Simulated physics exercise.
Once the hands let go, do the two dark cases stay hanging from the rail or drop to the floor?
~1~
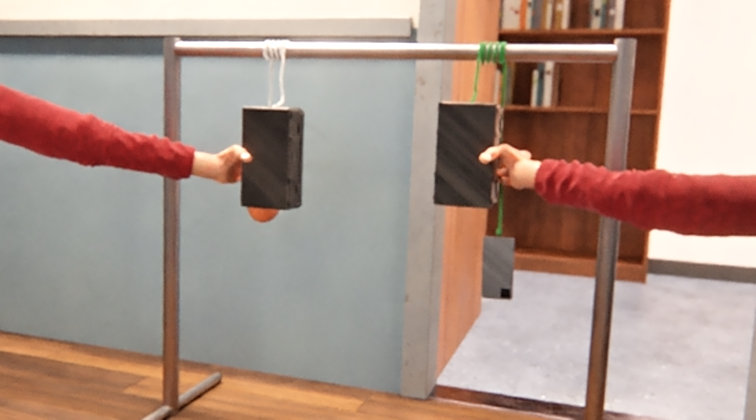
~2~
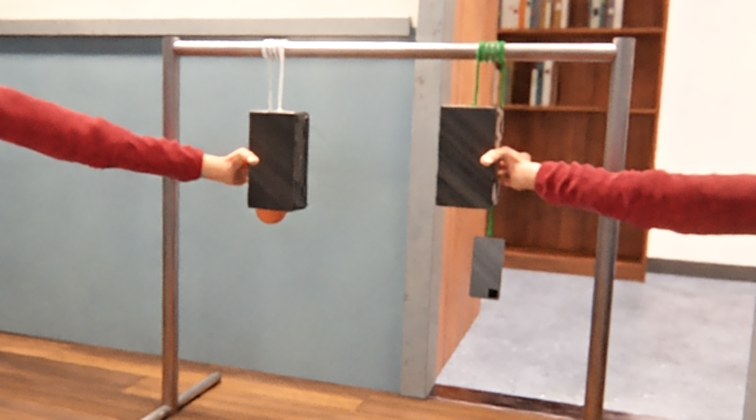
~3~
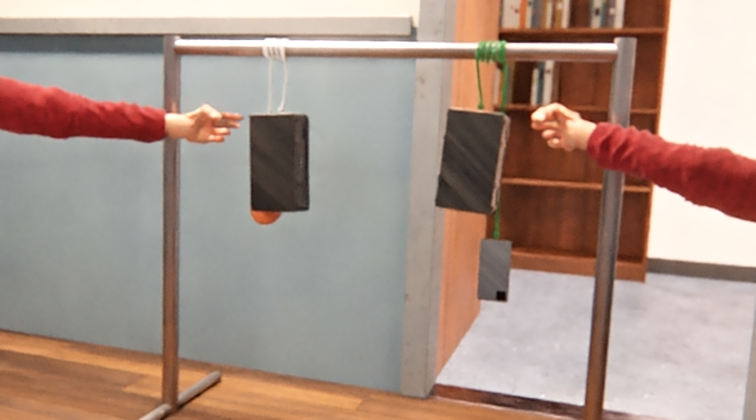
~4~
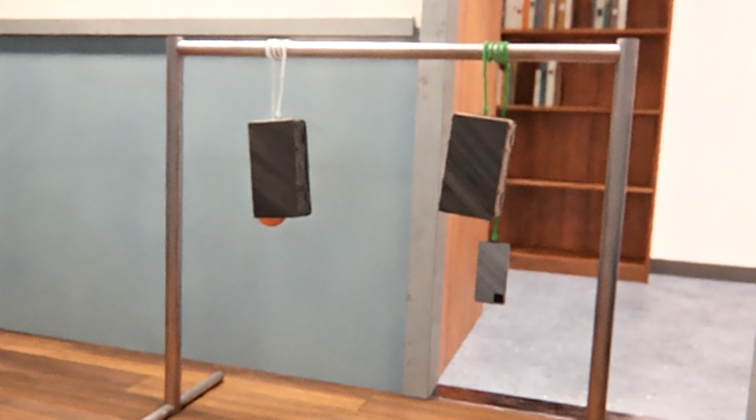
Both stay hanging. The left case keeps its height on the white cord, and the right one still hangs from the green cord.
Two red-sleeved hands letting go of dark cases and drawing back, both cases staying hung by cords from a metal rail.
